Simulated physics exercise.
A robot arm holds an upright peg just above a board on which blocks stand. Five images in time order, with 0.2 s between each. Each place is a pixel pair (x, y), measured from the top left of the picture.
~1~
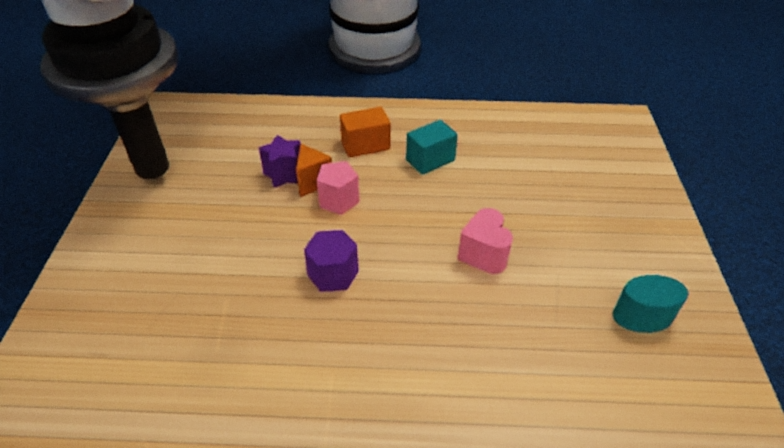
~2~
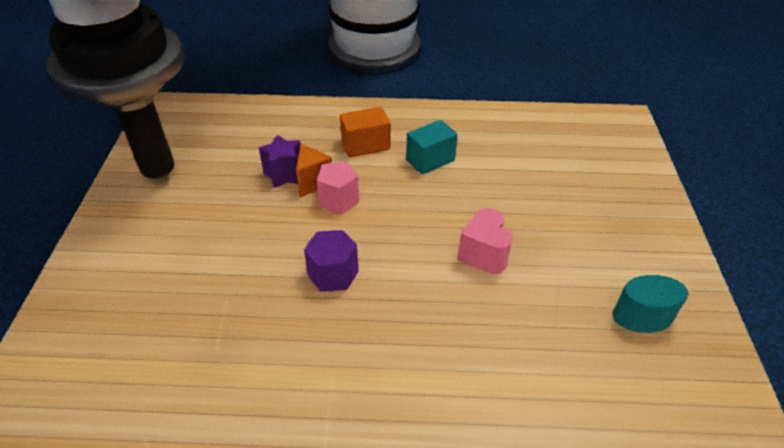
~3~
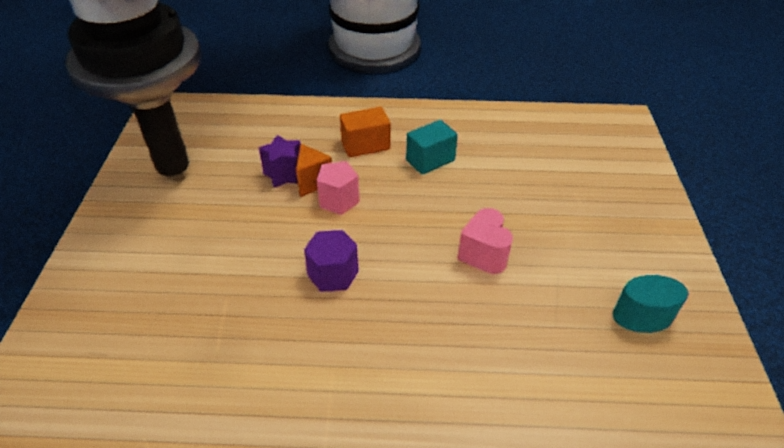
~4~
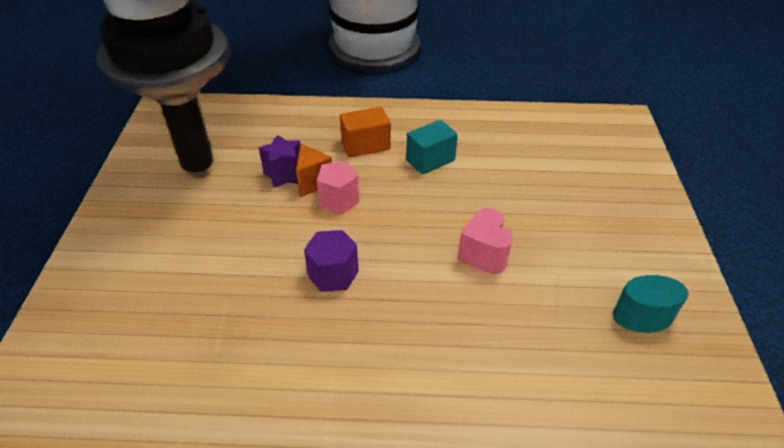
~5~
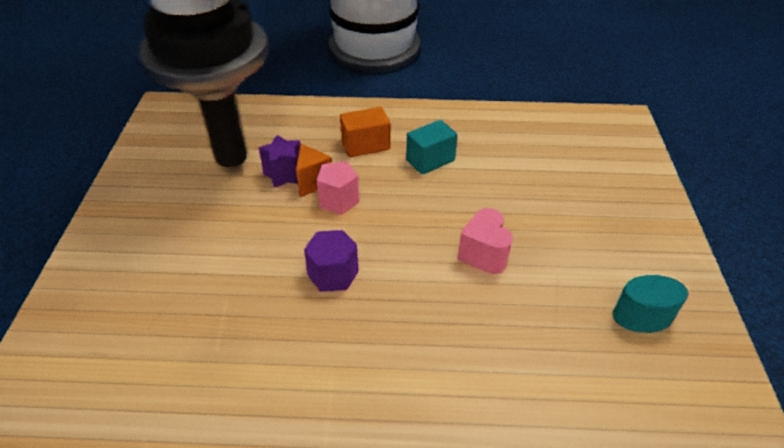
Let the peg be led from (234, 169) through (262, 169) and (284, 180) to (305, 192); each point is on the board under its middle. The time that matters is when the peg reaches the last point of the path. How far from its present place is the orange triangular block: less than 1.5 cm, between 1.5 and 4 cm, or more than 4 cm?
Travels over 4 cm.
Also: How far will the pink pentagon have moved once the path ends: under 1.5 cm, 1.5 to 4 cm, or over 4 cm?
Middling, 1.5 to 4 cm.
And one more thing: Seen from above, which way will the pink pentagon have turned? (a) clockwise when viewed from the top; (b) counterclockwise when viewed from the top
Correct choice: A.
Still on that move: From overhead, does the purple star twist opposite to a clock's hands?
My answer is yes.
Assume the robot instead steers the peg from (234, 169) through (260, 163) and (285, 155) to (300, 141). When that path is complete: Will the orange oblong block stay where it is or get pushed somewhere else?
It sits in its place.
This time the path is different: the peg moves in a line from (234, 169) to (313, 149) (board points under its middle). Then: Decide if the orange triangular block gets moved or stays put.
Here's my answer: The orange triangular block gets displaced.
The first path, step by step. Halfway along, peg at (273, 163); purple star at (298, 155), turned 15° anticlockwise; orange triangular block at (330, 158), turned 20° anticlockwise; pink pentagon at (345, 177), turned 30° clockwise.
At the end, peg at (303, 181); purple star at (333, 170), turned 25° anticlockwise; orange triangular block at (359, 158), turned 25° anticlockwise; pink pentagon at (370, 183), turned 60° clockwise; orange oblong block not moved.
